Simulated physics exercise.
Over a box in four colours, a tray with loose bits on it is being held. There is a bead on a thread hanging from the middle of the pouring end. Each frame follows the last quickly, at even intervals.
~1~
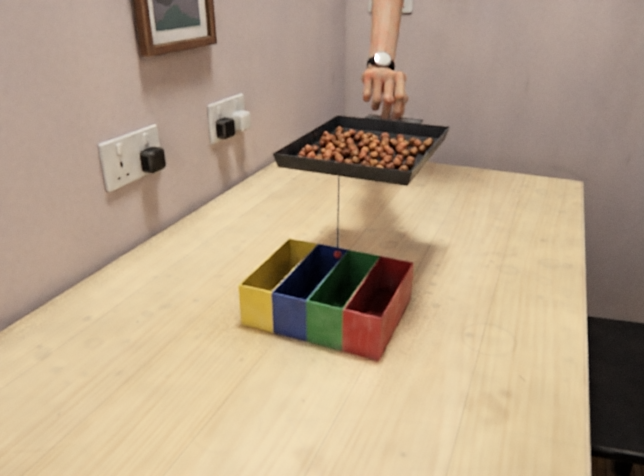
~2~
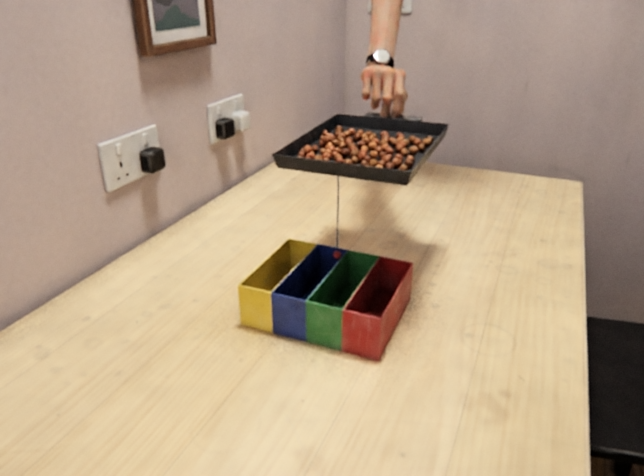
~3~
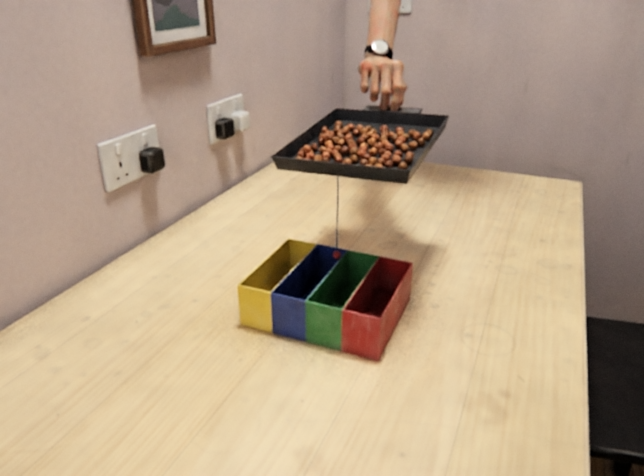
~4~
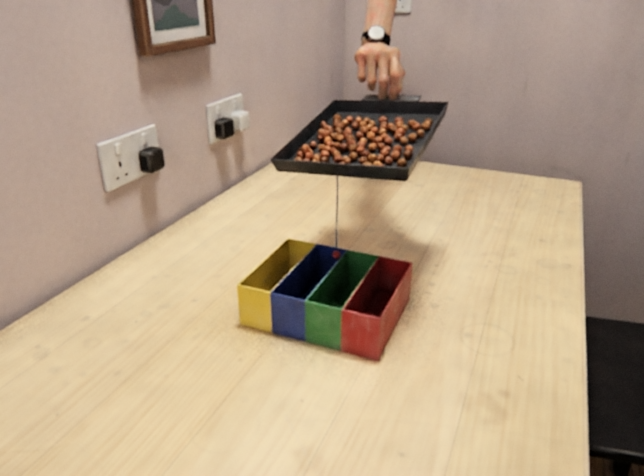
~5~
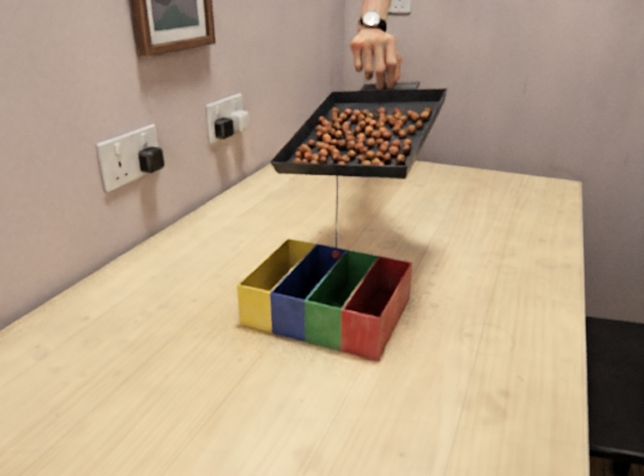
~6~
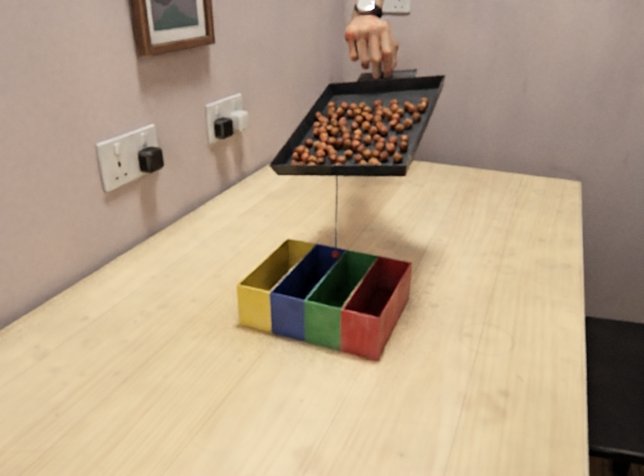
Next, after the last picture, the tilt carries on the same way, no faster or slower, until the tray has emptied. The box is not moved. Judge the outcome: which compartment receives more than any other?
The yellow compartment receives the most.
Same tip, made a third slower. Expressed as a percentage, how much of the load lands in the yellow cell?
Estimate: Around 50%.
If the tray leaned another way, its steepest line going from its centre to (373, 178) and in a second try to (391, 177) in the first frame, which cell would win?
First try: The red one. Second try: That red cell.
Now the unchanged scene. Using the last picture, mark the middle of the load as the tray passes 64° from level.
I'd mark it close to (319, 139).
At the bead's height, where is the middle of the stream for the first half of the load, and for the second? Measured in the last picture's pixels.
First roughly (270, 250), then roughly (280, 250).
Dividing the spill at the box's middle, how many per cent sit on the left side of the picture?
Estimate: About 90 per cent.
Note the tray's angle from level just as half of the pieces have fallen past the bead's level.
It is at around 110 degrees.
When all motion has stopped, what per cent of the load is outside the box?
Roughly 20 percent.
Shortly afterwards, tray tipped steeply; the whole lot on the tray.
Next, tray tipped past a quarter turn; near half on the tray; only a few in the yellow cell; near half falling or outside the box.
Some moments later, tray tipped past a quarter turn; near two thirds in the yellow cell; near a quarter in the blue cell; only a few in the green cell; only a few in the red cell; near a quarter falling or outside the box.
In the end, tray tipped past a quarter turn; near two thirds in the yellow cell; near a quarter in the blue cell; only a few in the green cell; only a few in the red cell; near a quarter outside the box.
